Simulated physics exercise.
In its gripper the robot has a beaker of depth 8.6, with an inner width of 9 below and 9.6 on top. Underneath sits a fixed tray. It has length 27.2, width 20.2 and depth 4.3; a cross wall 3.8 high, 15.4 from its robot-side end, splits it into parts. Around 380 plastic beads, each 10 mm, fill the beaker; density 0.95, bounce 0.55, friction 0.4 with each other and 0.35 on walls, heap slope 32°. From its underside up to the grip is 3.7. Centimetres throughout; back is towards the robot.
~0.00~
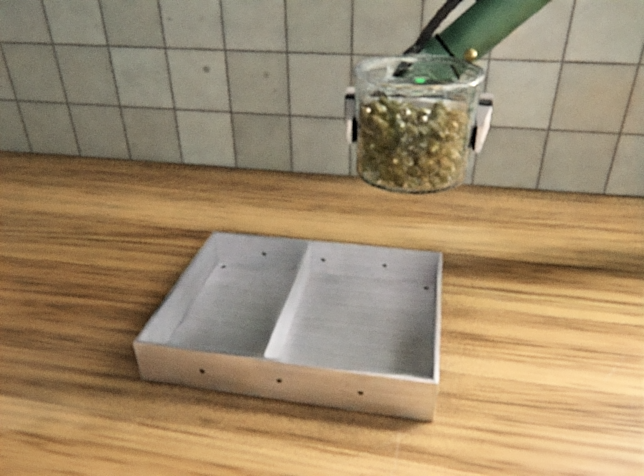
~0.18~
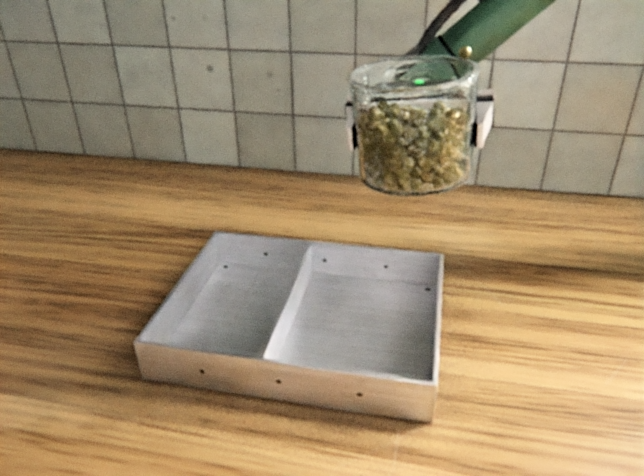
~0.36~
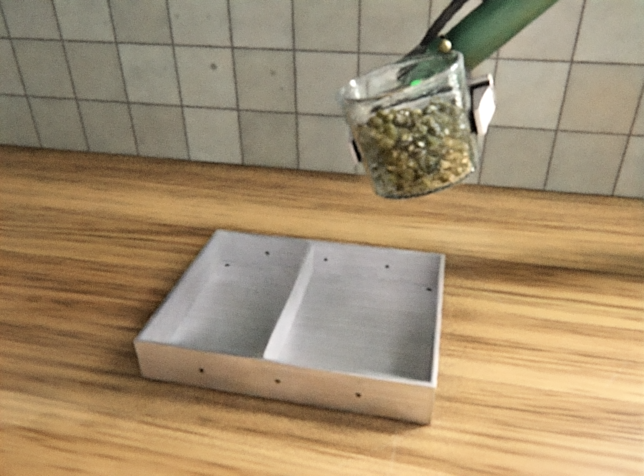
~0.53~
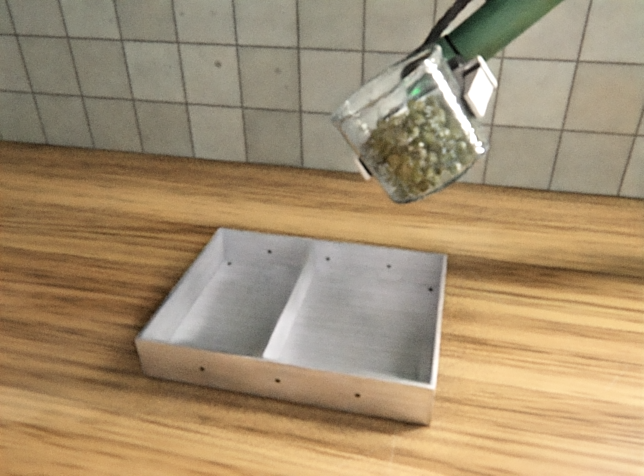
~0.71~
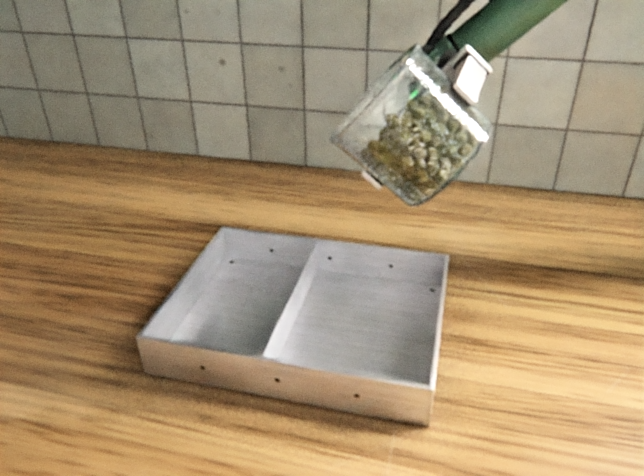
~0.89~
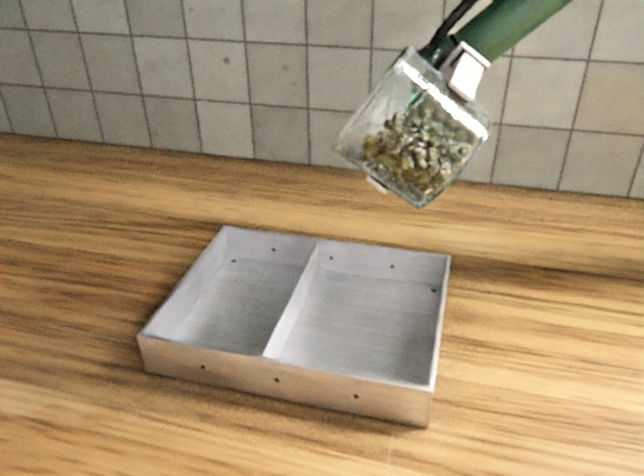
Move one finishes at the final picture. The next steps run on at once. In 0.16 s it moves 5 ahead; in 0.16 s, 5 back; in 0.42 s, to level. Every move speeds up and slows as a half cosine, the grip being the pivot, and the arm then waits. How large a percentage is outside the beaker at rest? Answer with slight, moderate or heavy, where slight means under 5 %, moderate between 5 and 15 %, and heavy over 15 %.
Moderate, between 5 and 15 %.
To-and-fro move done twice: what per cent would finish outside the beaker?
Then about 15 per cent.
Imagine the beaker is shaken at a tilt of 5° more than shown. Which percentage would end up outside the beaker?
Expected: Around 15 %.
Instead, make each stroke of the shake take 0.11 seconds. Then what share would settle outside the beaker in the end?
Then roughly 25 percent.
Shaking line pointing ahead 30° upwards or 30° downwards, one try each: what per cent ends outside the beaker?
I'd say close to 10 percent for the first and close to 0 percent for the second.
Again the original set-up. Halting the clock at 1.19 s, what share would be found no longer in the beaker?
5 %.
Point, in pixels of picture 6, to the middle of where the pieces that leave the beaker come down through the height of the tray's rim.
(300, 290).
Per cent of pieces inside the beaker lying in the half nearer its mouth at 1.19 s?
Roughly 40 %.
After 1.19 s, tilted 55° forward, highest piece 25 above the table; 355 in the beaker, 22 in flight or on a rim.
After 1.48 s, tilted 15° forward, highest piece 27 above the table; 348 in the beaker, 13 in the robot-side part, 13 in the far-side part, 3 in flight or on a rim.
After 1.83 s, level, highest piece 27 above the table; 348 in the beaker, 15 in the robot-side part, 14 in the far-side part.
After 2.88 s, level, highest piece 26 above the table; 348 in the beaker, 15 in the robot-side part, 14 in the far-side part.
At rest, 348 in the beaker, 15 in the robot-side part, 14 in the far-side part. That is 8 % outside the beaker.
